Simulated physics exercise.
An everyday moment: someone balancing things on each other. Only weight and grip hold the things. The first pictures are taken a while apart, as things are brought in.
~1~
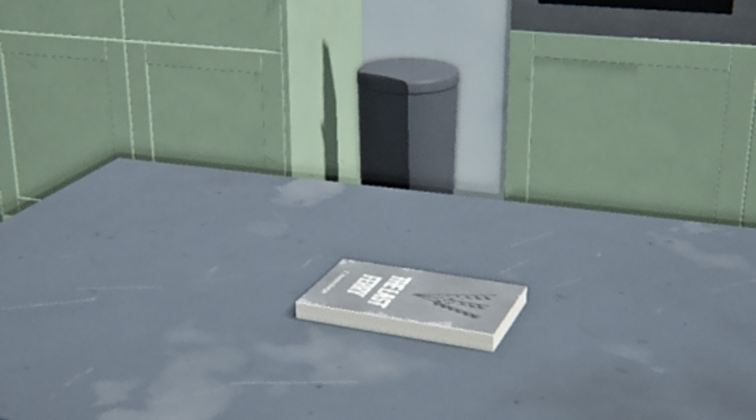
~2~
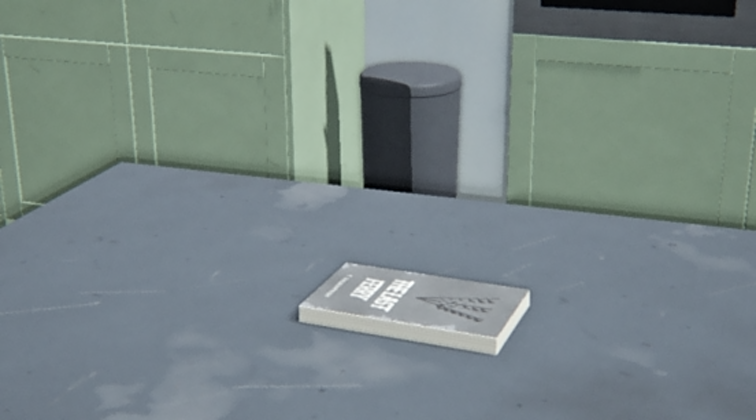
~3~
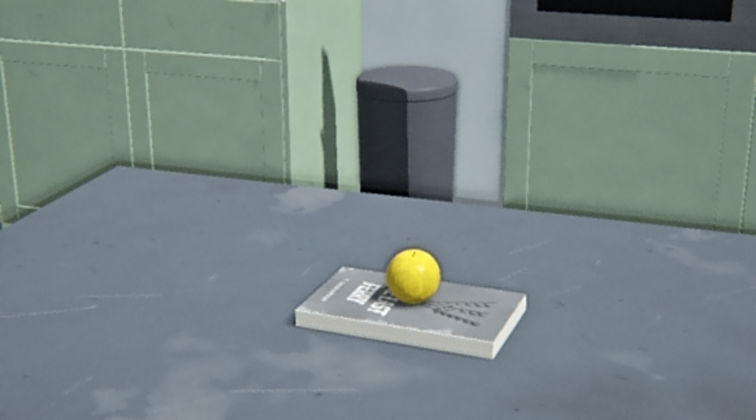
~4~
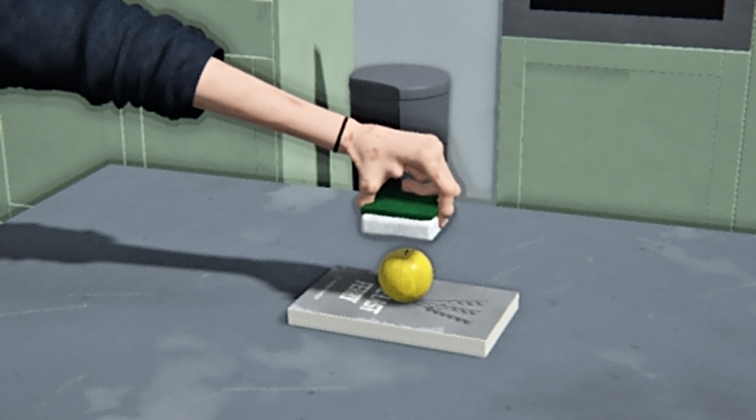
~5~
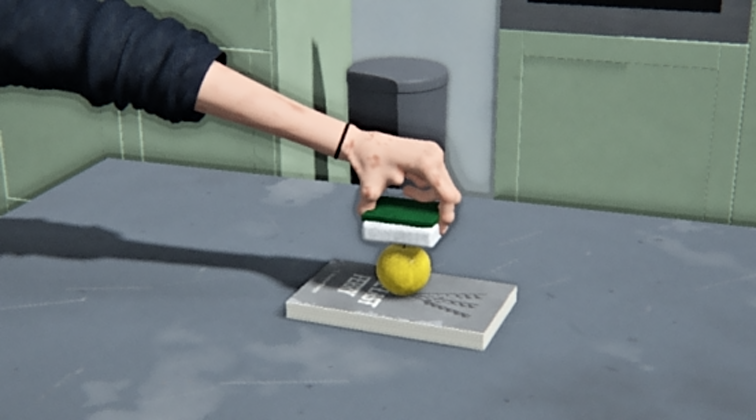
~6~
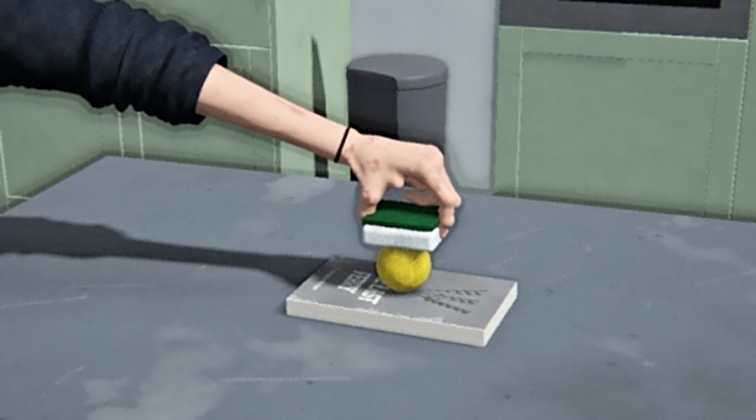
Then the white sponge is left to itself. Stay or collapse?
As it turns out, it loses its balance.
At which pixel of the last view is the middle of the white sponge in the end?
At about (525, 299).
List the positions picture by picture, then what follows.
In the first picture, the last thing is not in view yet; grey book (413, 302).
In the second picture, the last thing is not in view yet; grey book (416, 306).
In the third picture, the last thing is not in view yet; grey book (413, 310).
In the fourth picture, coming down; white sponge (405, 215); grey book (405, 308).
In the fifth picture, coming down; white sponge (406, 223); grey book (403, 301).
In the sixth picture, set down, still held; white sponge (406, 226); grey book (403, 298).
Then, 1.70 s on from there, white sponge turned 47° from how it was put near (436, 241).
Then, 2.00 s on from there, white sponge now fallen.
In the end, fallen, white sponge; the other 2 unmoved. At the end, from the last picture's camera, white sponge near (525, 300). The pile comes apart.
